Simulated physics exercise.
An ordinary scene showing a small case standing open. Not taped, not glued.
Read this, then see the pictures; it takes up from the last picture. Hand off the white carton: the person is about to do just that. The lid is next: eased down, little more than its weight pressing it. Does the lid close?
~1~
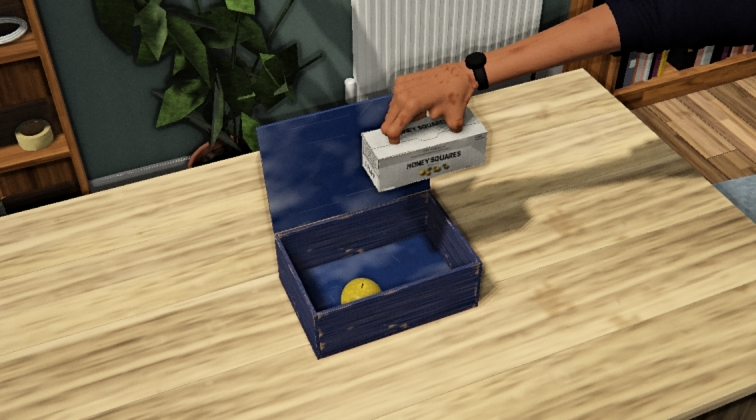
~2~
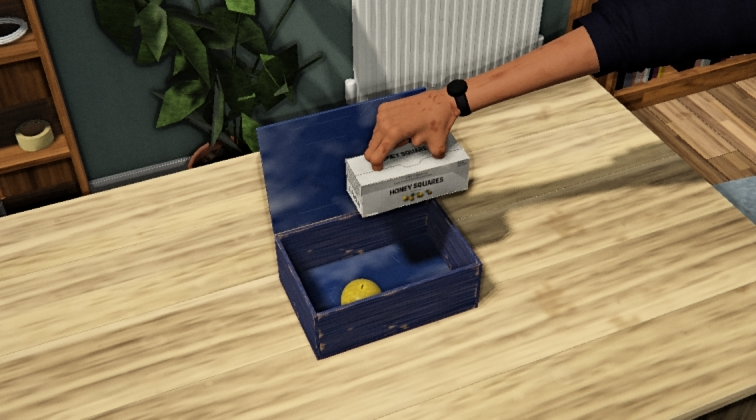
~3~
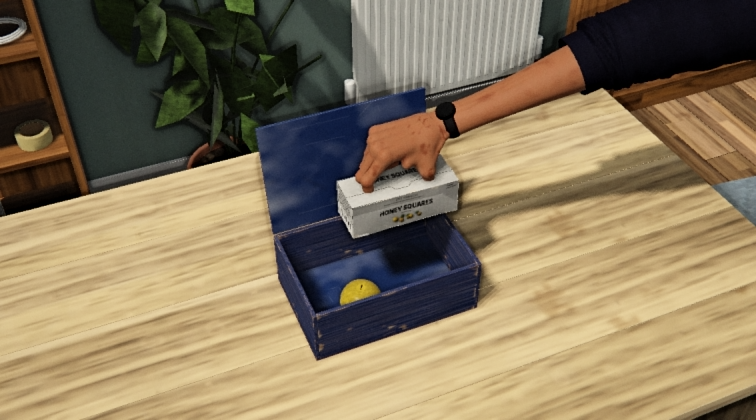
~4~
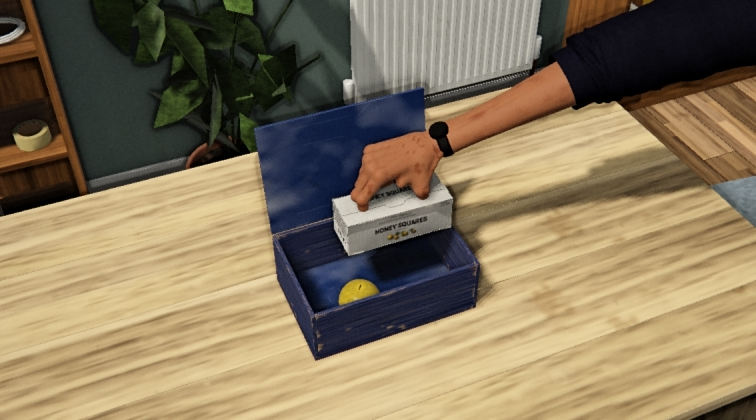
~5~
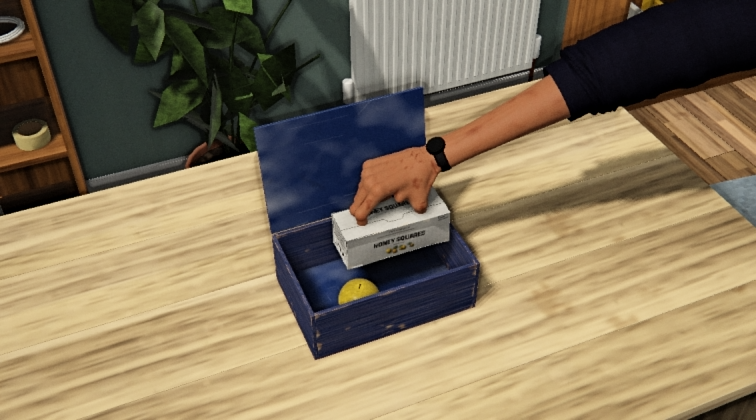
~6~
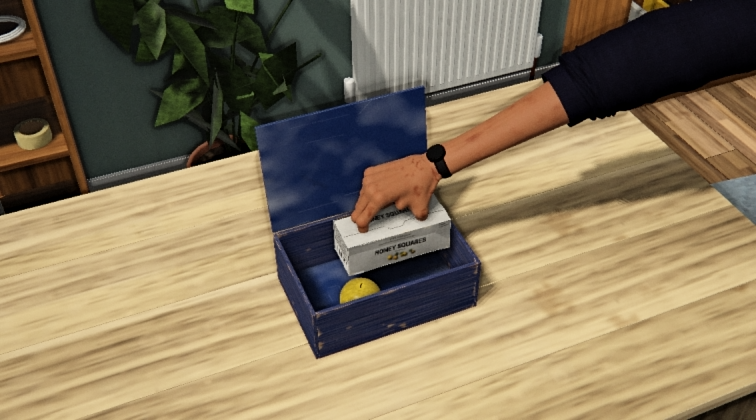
Yes.
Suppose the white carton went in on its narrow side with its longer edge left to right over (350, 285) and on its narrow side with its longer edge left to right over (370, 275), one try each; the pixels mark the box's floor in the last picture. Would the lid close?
The first attempt leaves the lid fully closed, while the second leaves it fully closed.
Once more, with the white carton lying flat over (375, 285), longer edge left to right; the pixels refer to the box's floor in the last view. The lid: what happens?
Packed like that, it goes down completely.
Then, 1.10 s past the last view, lid starting down; white carton displaced a little near (383, 261); yellow apple displaced about its own width.
Then, 1.90 s past the last view, lid 39° above the rim; white carton displaced a little near (383, 261); yellow apple displaced about its own width.
Finally, lid shut; moved from the start, white carton and yellow apple. Final places as the last picture's camera would see them, white carton near (383, 261).
